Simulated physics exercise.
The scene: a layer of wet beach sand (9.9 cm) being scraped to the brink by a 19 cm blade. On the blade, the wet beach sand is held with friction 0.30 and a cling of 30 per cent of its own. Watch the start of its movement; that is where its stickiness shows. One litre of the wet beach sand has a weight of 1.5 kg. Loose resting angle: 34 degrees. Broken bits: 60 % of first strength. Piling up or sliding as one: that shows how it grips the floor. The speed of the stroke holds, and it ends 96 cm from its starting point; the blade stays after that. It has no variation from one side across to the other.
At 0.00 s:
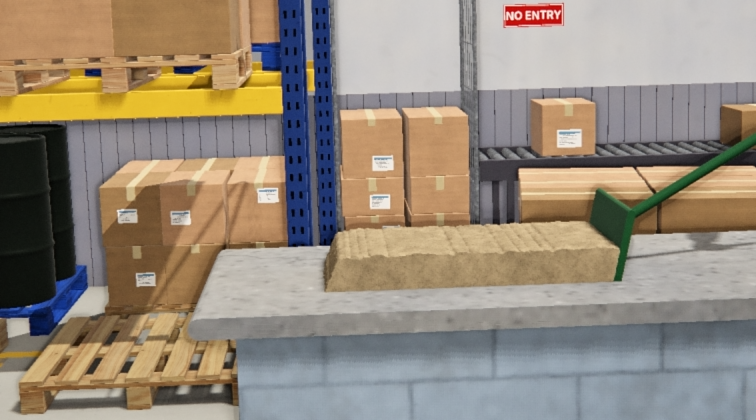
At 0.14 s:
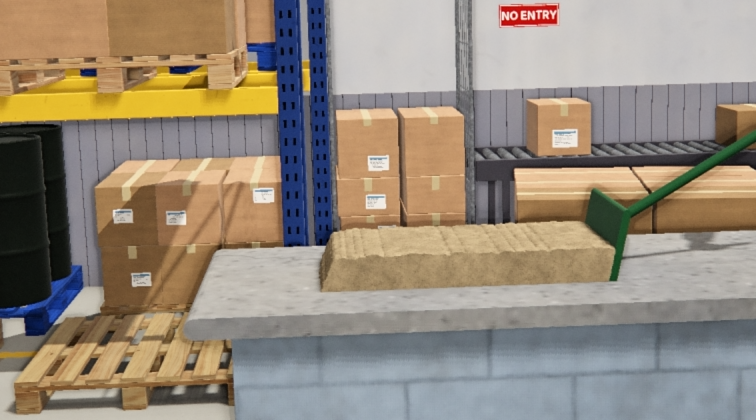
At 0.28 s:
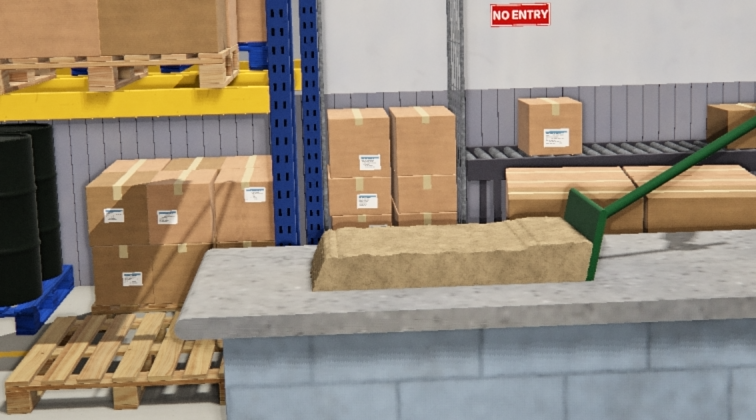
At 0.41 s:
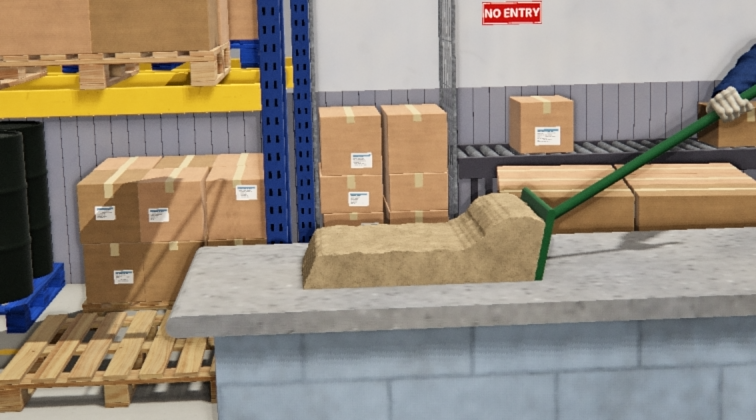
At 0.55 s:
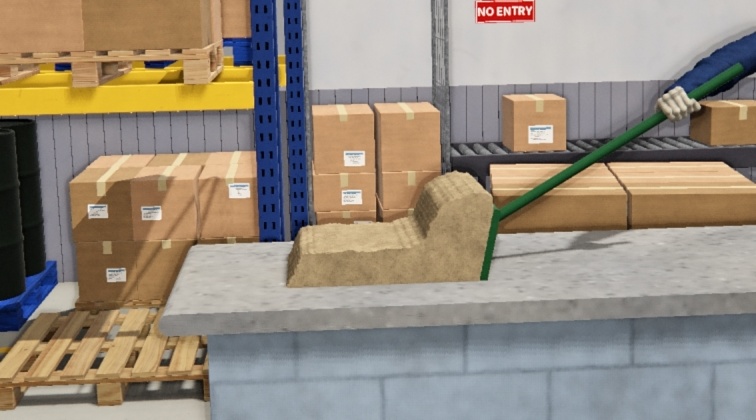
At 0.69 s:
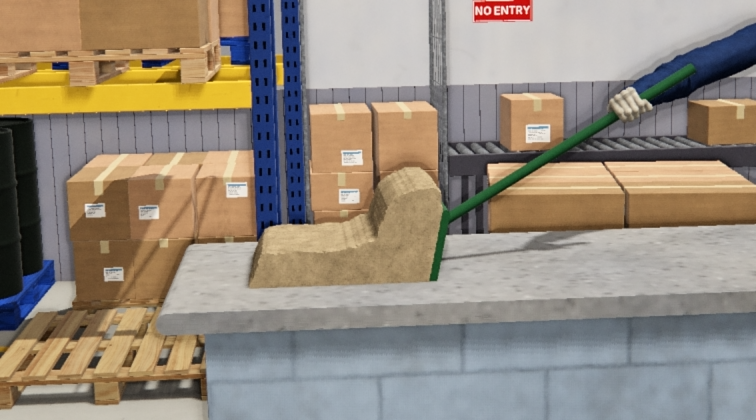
A gloved hand in a blue sleeve pushed a green long-handled scraper leftward along a gray slab, and the block of wet sand bunched into a tall hump against the blade, its front edge sliding left.
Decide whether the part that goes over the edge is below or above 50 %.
Pretty sure it falls short of 50 %.
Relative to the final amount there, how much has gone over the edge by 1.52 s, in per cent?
It comes to around 90 percent.
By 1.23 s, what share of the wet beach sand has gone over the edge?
Near 12 %.
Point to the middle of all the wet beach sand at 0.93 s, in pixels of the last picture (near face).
Centre: Approx. (283, 255) px, near face.
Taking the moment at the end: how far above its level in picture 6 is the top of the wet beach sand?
Measured change: Some 0 cm.
By 0.93 s, 0 % has gone over the edge.
By 1.23 s, 13 % has gone over the edge.
By 1.52 s, 34 % has gone over the edge.
By 1.82 s, 38 % has gone over the edge.
By 2.06 s, at the end, 39 % has gone over the edge.
